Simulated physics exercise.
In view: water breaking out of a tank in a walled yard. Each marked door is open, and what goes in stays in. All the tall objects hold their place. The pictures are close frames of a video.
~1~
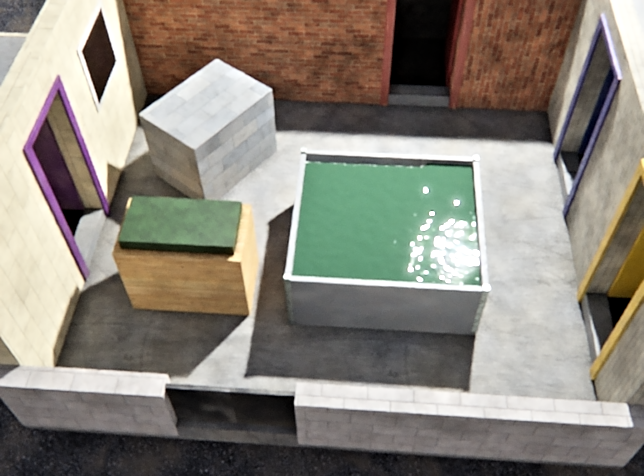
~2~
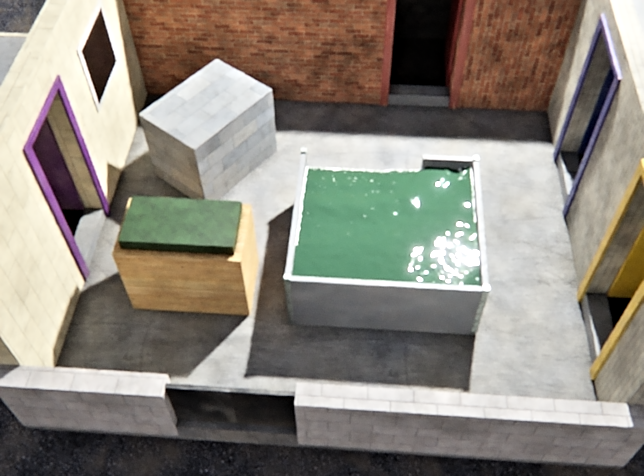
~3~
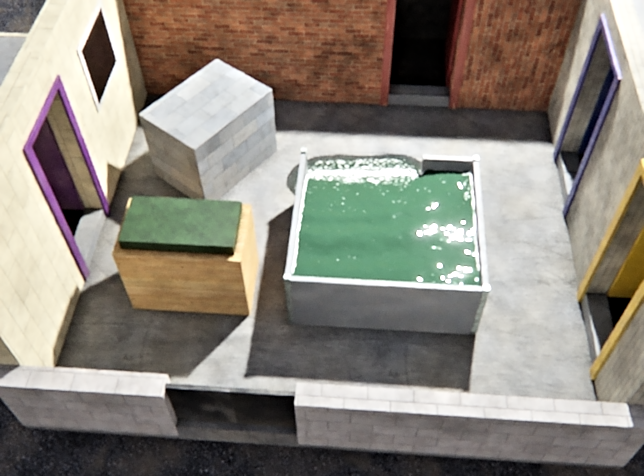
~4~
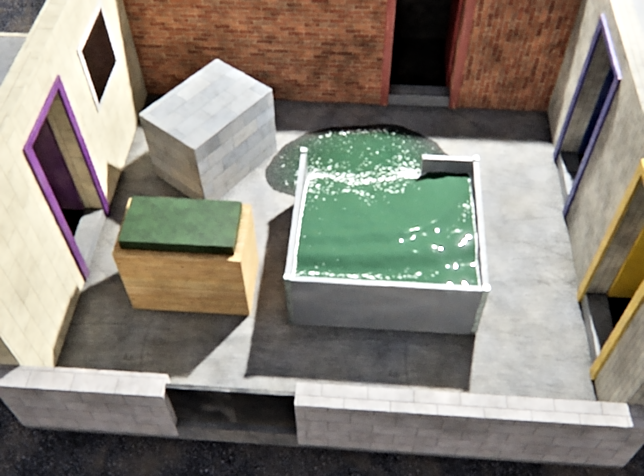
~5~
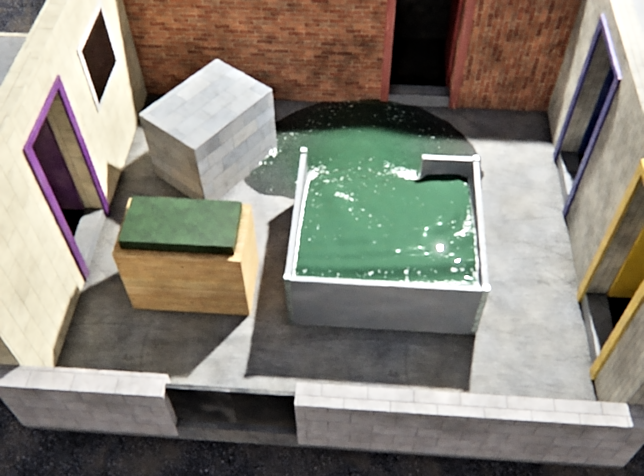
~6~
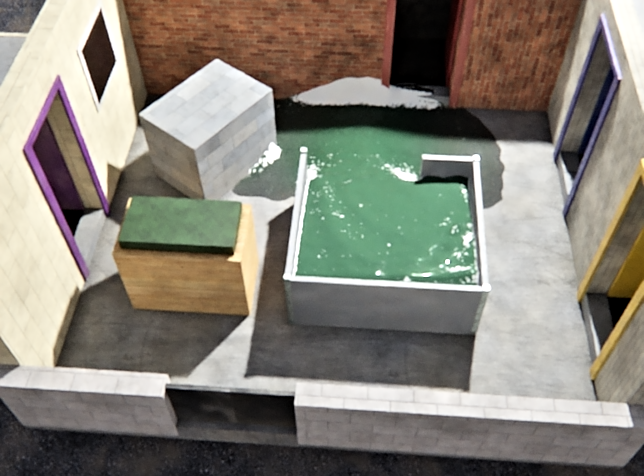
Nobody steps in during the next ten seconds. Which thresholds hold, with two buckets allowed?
In the end: The purple door stays under that; the yellow door stays under that; the blue door stays under that; the red door takes more than that.
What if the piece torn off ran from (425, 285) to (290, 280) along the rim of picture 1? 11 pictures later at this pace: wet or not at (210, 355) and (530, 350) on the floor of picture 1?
In that order: Flooded, covered.
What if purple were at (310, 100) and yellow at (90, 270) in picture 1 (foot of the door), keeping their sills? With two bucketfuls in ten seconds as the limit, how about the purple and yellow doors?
My reading: The purple door takes more, the yellow door holds.
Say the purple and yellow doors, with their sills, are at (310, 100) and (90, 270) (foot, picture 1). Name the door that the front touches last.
It is the one in yellow.
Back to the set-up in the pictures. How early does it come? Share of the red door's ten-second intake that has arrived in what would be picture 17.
I make it 75 per cent.
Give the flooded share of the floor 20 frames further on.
About 75 per cent.
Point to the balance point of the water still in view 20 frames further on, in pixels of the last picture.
Near (343, 189).
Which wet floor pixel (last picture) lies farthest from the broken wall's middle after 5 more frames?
Roughly at (158, 100).
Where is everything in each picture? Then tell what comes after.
The water tank at (387, 219) is whole and still, in the first picture.
Water pours out on the water tank's far side and has run to a hidden place, in the second picture.
Water pours out on the water tank's far side and has run to a hidden place, in the third picture.
Water pours out on the water tank's far side and has run to (397, 130), in the fourth picture.
The front is at (406, 105), out from the gap on the water tank's far side, in the fifth picture.
Water pours out on the water tank's far side and has run to (458, 108), in the sixth picture.
A moment on, water covers 30 % of the floor; the purple door not reached, the yellow door not reached, the blue door wet at the sill, nothing in, the red door over two buckets in.
Next, water covers 40 % of the floor; the purple door not reached, the yellow door not reached, the blue door wet at the sill, nothing in, the red door far over two buckets in.
Then, water covers 75 % of the floor; the purple door wet at the sill, nothing in, the yellow door wet at the sill, nothing in, the blue door wet at the sill, nothing in, the red door far over two buckets in.
Later, water covers 95 % of the floor; the purple door wet at the sill, nothing in, the yellow door wet at the sill, nothing in, the blue door wet at the sill, nothing in, the red door far over two buckets in.
In the end, water covers 95 % of the floor; the purple door wet at the sill, nothing in, the yellow door wet at the sill, nothing in, the blue door wet at the sill, nothing in, the red door far over two buckets in.
